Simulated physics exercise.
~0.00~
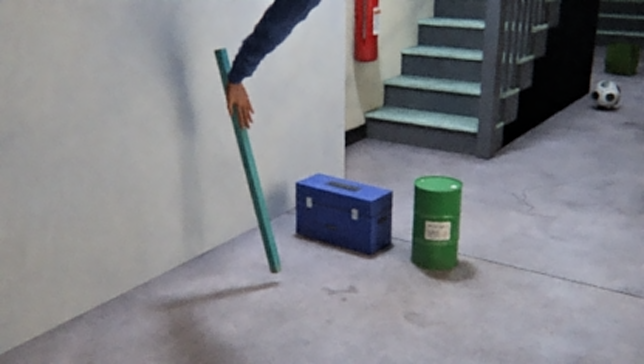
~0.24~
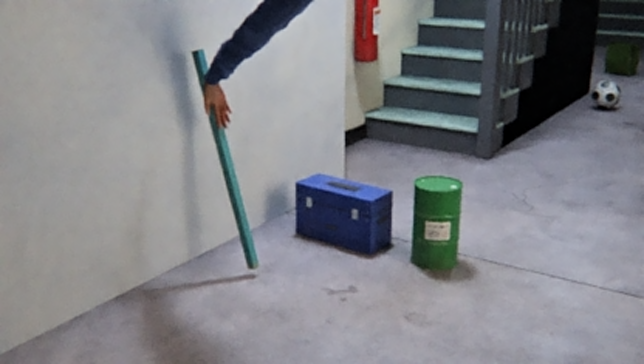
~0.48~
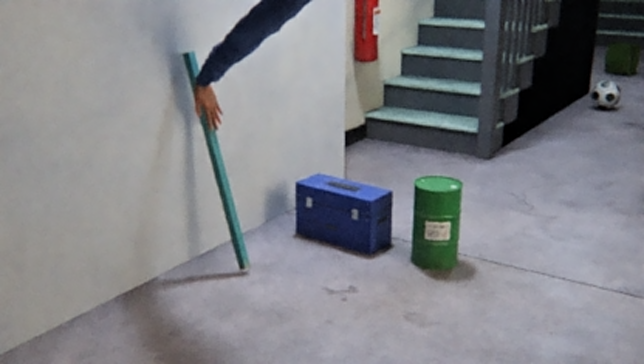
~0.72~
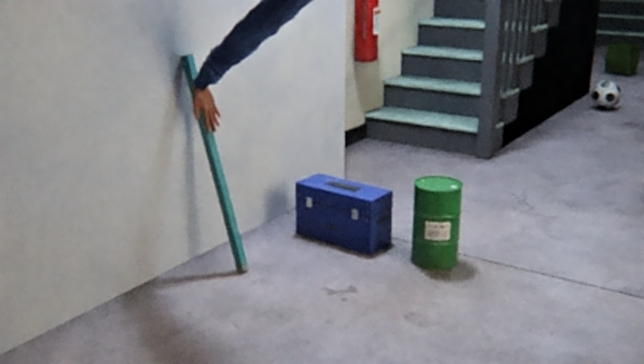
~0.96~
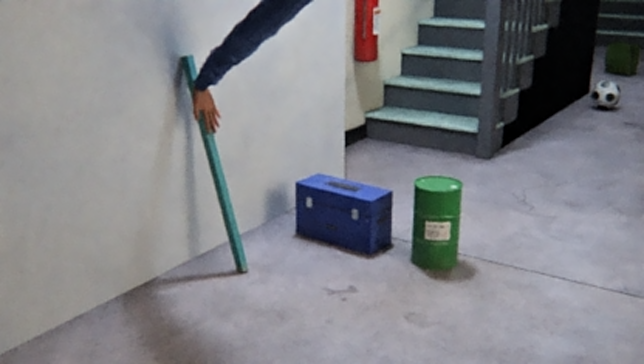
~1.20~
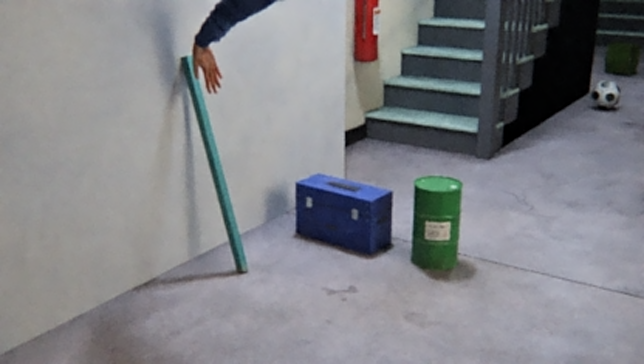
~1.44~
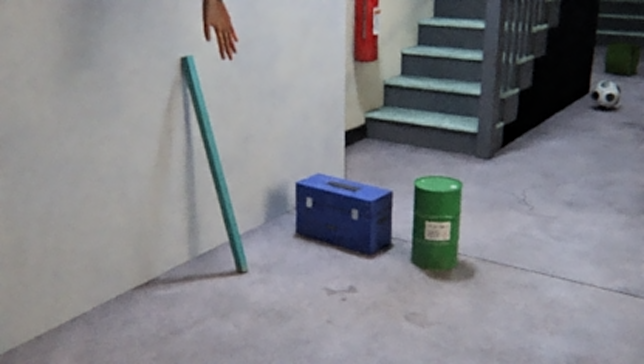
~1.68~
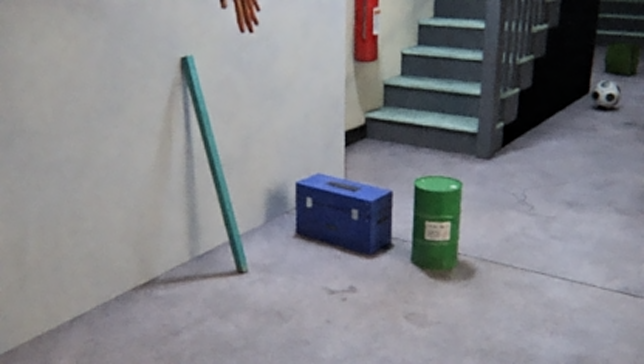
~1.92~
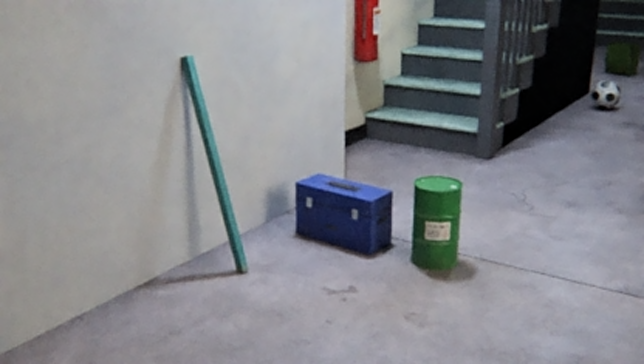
In the video, a hand moves a long turquoise pole left and leans it against a pale wall near a blue toolbox and a green canister, then lets go and withdraws upward. The pole stays leaning in place, and the toolbox and canister remain still.
